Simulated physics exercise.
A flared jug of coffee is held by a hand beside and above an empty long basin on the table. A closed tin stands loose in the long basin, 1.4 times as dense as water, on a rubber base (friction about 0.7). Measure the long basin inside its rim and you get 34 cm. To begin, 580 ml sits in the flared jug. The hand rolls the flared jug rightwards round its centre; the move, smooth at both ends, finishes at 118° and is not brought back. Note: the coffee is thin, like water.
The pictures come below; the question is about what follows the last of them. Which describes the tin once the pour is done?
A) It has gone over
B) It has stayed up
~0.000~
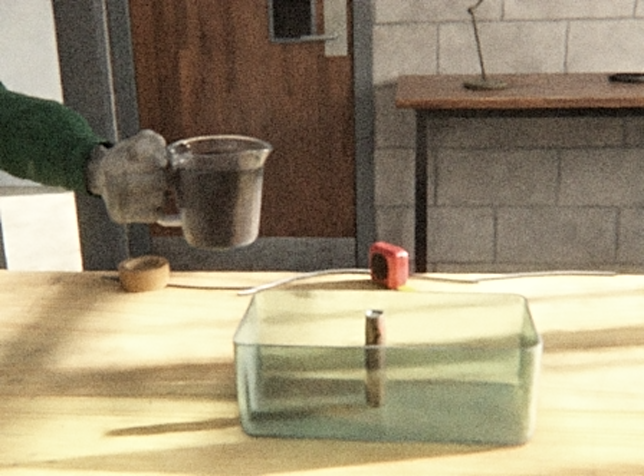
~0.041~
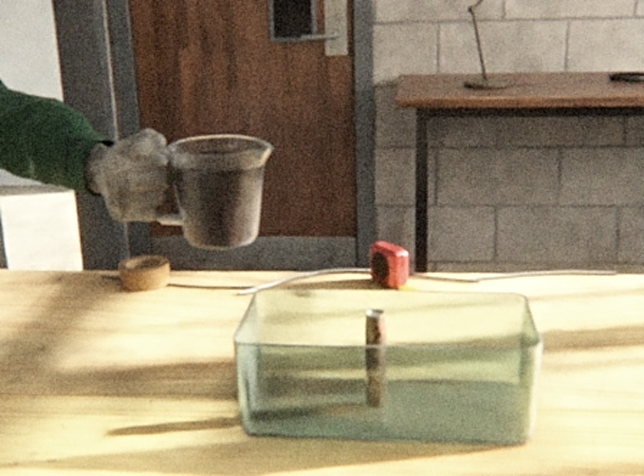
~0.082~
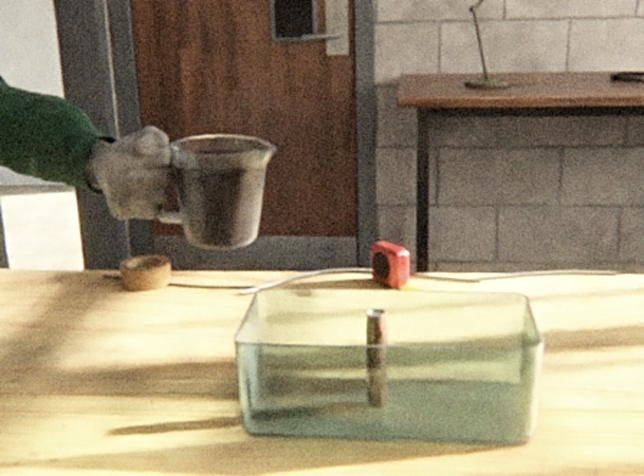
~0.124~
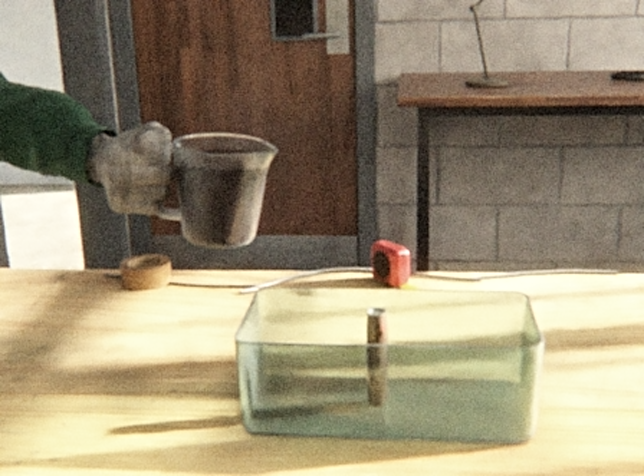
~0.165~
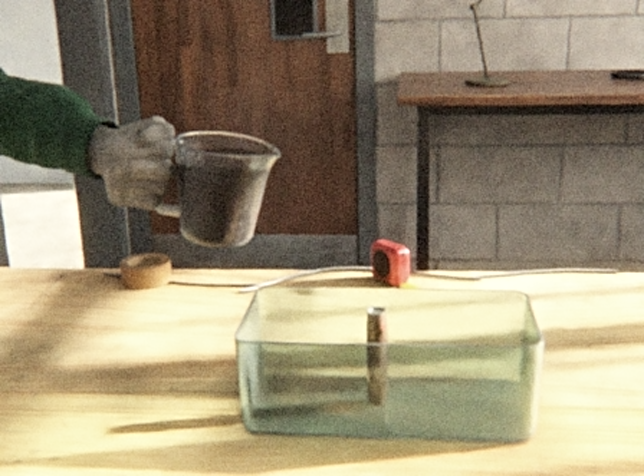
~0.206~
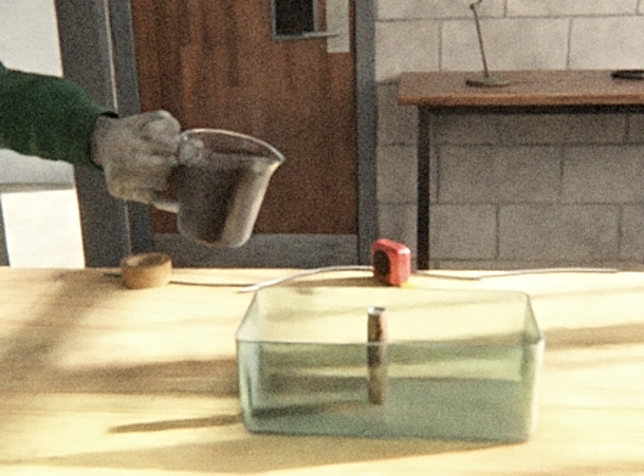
B.
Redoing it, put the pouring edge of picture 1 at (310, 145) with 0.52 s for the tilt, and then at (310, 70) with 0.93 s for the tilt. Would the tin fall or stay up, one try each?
The tin overturns the first time and overturns the second time.
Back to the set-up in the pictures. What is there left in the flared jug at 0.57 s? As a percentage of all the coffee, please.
Fraction remaining: Approx. 64 per cent.
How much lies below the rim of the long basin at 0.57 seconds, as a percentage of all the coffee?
About 9 per cent.
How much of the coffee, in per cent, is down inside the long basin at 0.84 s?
Some 78 per cent.
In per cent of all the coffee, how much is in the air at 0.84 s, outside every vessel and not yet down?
Some 14 % is up in the air.
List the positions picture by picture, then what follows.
It leans 0°; its right rim is at (272, 147); the coffee meets the walls at (176, 160) and (262, 159); the long basin's rim runs from (244, 317) to (533, 321); the tin's top is at (375, 317), in the first picture.
It leans 1°; its right rim is at (273, 147); the coffee meets the walls at (176, 159) and (263, 159), in the second picture.
It leans 2°; its right rim is at (276, 149); the coffee meets the walls at (178, 159) and (264, 160), in the third picture.
It leans 5°; its right rim is at (278, 151); the coffee meets the walls at (180, 157) and (267, 160), in the fourth picture.
It leans 9°; its right rim is at (281, 154); the coffee meets the walls at (183, 156) and (270, 159), in the fifth picture.
It leans 14°; its right rim is at (284, 159); the coffee meets the walls at (185, 157) and (275, 161), in the sixth picture.
After 0.57 s the tilt is 80° and 65 per cent is still to pour; the tin stands where it began.
After 0.84 s the tilt is 115° and 7 per cent is still to pour; the tin stands where it began.
After 1.12 s the tilt is 118° and 0 per cent is still to pour; the tin stands where it began.
After 1.43 s the tilt is 118° and 0 per cent is still to pour; the tin stands where it began.
In the end the tin stands where it began.
